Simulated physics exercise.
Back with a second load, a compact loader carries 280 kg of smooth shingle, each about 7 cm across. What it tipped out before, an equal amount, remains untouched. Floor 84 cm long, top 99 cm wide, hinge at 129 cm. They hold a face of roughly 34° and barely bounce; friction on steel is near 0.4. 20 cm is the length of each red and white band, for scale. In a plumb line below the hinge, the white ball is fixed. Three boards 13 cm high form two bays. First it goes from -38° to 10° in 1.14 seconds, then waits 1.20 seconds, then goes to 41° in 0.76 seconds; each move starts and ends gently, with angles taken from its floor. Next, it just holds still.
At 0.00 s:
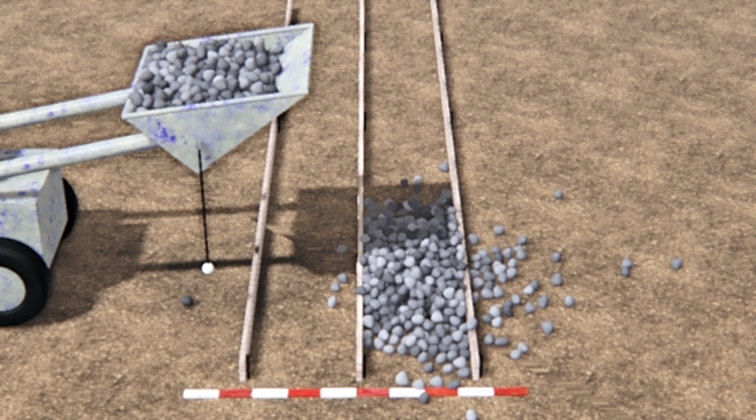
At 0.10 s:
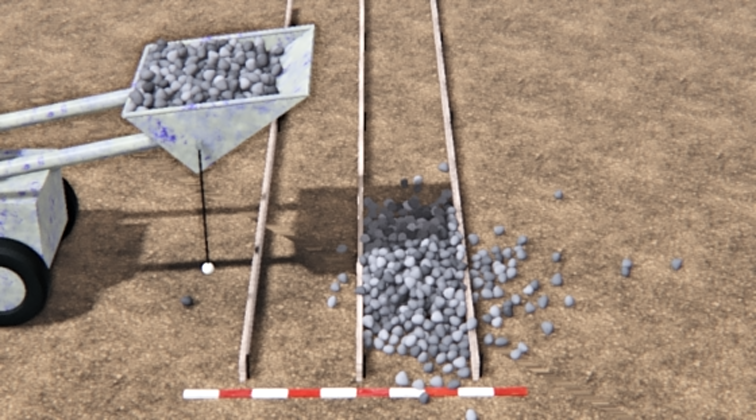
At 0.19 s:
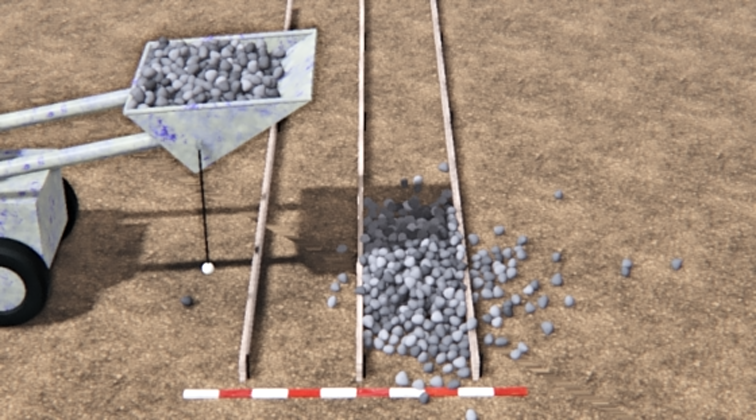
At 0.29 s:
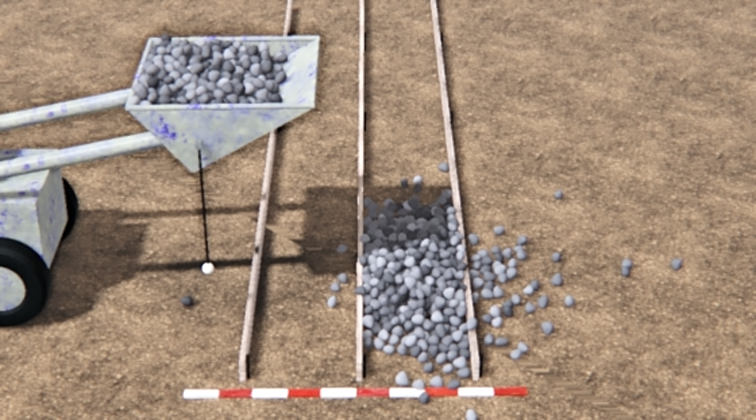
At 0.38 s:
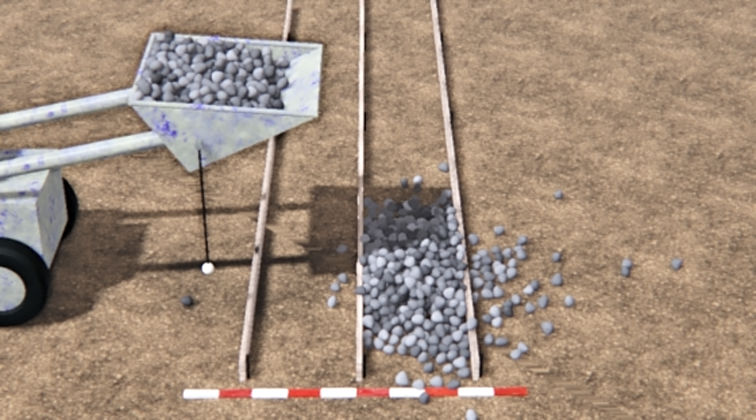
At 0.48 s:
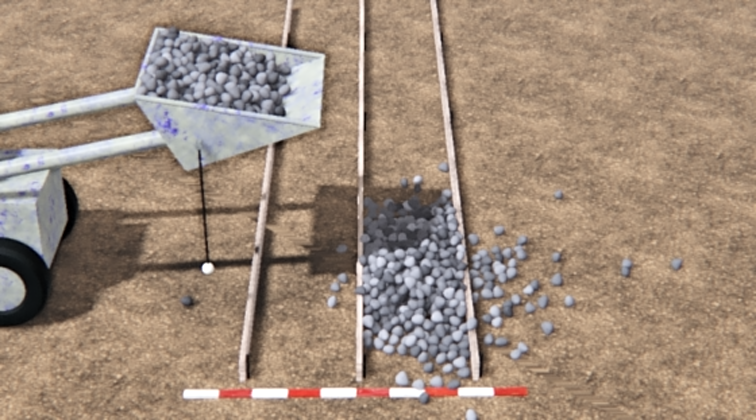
A pale loader bucket full of grey stones slowly tilts its right-hand lip downward.
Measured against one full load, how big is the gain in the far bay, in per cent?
Some 30 per cent is added.
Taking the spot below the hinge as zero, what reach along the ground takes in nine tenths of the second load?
Roughly 110 centimetres.
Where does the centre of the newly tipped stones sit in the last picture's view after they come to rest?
Near (341, 266).
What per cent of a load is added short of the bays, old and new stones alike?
Some 0 per cent.
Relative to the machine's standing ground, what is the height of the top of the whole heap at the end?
Roughly 32 cm higher than the ground.
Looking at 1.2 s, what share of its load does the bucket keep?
About 100 per cent.
After 0.9 s the floor is at 3°; in per cent of one load, 100 in the bucket, 1 in the near bay, 91 in the far bay, 8 past the last board; the foremost stones are at (590, 269).
After 1.2 s the floor is at 10°; in per cent of one load, 99 in the bucket, 1 in the near bay, 91 in the far bay, 8 past the last board; the foremost stones are at (590, 269).
After 3.5 s the floor is at 41°; in per cent of one load, 0 in the bucket, 72 in the near bay, 120 in the far bay, 9 past the last board; the foremost stones are at (590, 269).
After 6.0 s the floor is at 41°; in per cent of one load, 0 in the bucket, 70 in the near bay, 121 in the far bay, 9 past the last board; the foremost stones are at (590, 269). Net gain in the far bay, 30.
